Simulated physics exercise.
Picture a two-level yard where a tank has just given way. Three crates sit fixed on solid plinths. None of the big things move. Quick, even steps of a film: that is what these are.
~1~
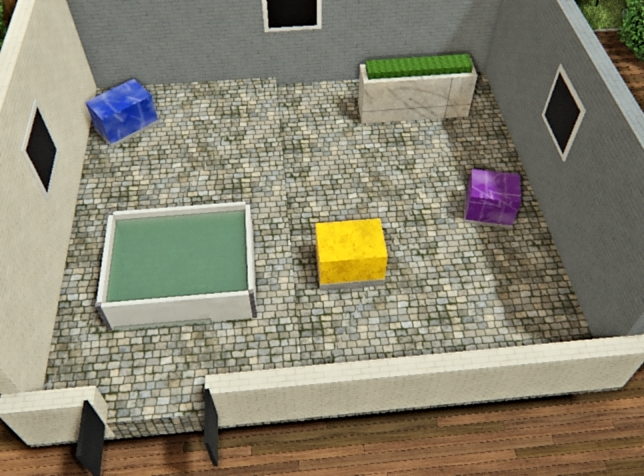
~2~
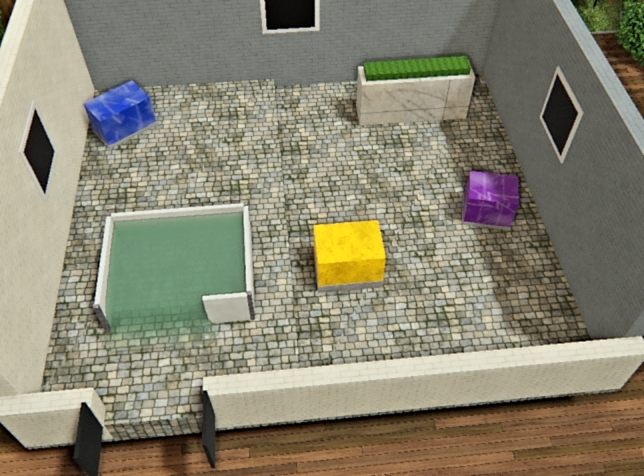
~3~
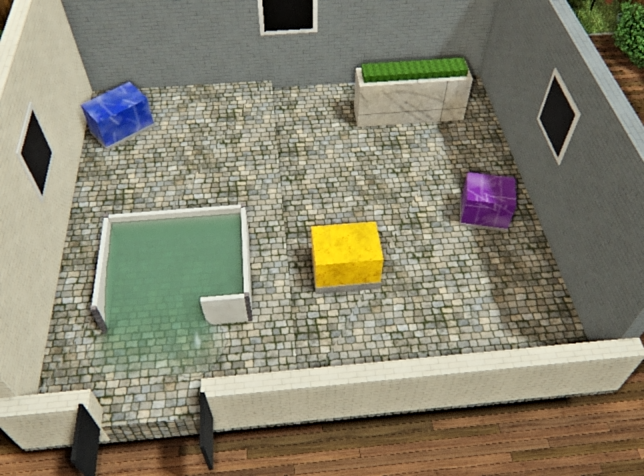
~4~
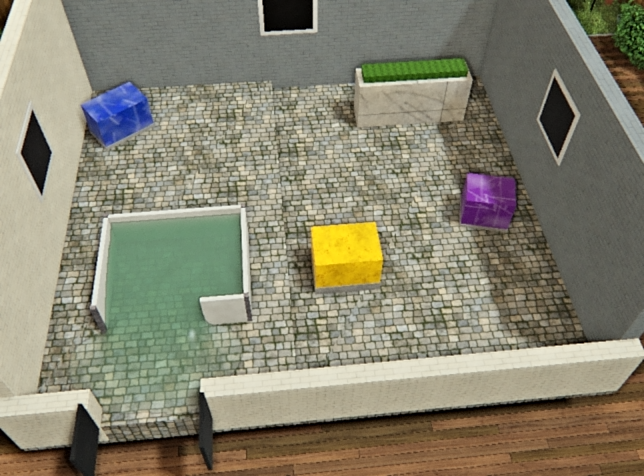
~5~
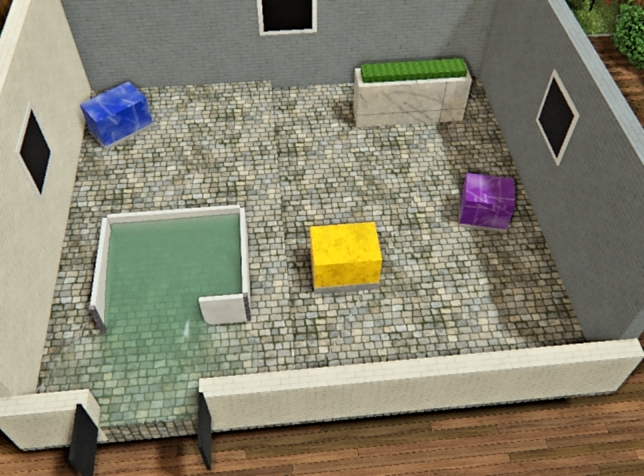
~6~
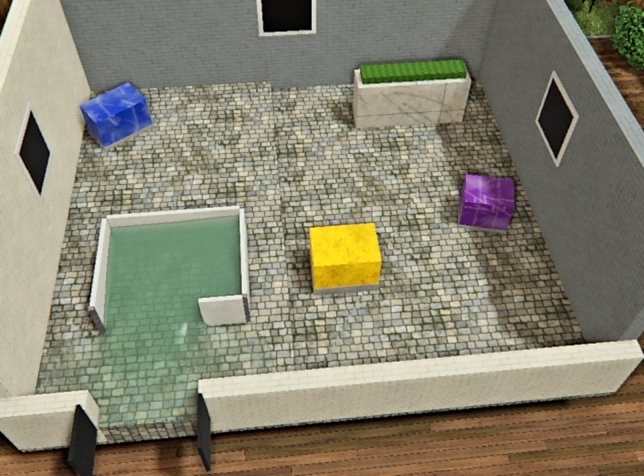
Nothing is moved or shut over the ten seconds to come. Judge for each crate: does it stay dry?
Outcome: The purple crate is out of reach; the blue crate is within reach; the yellow crate is out of reach.
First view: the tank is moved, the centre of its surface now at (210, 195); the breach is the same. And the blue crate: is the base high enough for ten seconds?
Blue crate: Untouched.
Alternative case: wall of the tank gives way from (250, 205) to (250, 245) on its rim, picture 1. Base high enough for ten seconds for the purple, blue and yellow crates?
Result: Purple is swamped; blue is not reached; yellow is swamped.
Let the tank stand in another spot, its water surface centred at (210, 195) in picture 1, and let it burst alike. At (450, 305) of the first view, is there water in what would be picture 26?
Submerged.
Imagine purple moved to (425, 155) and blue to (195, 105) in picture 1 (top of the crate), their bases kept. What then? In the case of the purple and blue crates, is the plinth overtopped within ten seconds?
I'd say purple is missed, while blue is missed.
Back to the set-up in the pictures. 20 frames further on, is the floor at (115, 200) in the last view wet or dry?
Lab note: Spot reads soaked.
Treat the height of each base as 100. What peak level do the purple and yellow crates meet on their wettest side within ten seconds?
Roughly 20 per cent for the first, 10 per cent for the second.
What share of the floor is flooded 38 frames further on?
About 25 in a hundred.
A moment on, water covers 10 % of the floor; the purple crate not reached, the blue crate not reached, the yellow crate not reached.
Next, water covers 15 % of the floor; the purple crate not reached, the blue crate not reached, the yellow crate not reached.
Then, water covers 20 % of the floor; the purple crate not reached, the blue crate not reached, the yellow crate water round its plinth.
Later, water covers 25 % of the floor; the purple crate not reached, the blue crate water round its plinth, the yellow crate water round its plinth.
In the end, water covers 30 % of the floor; the purple crate stayed above the water, the blue crate was topped, the yellow crate stayed above the water.
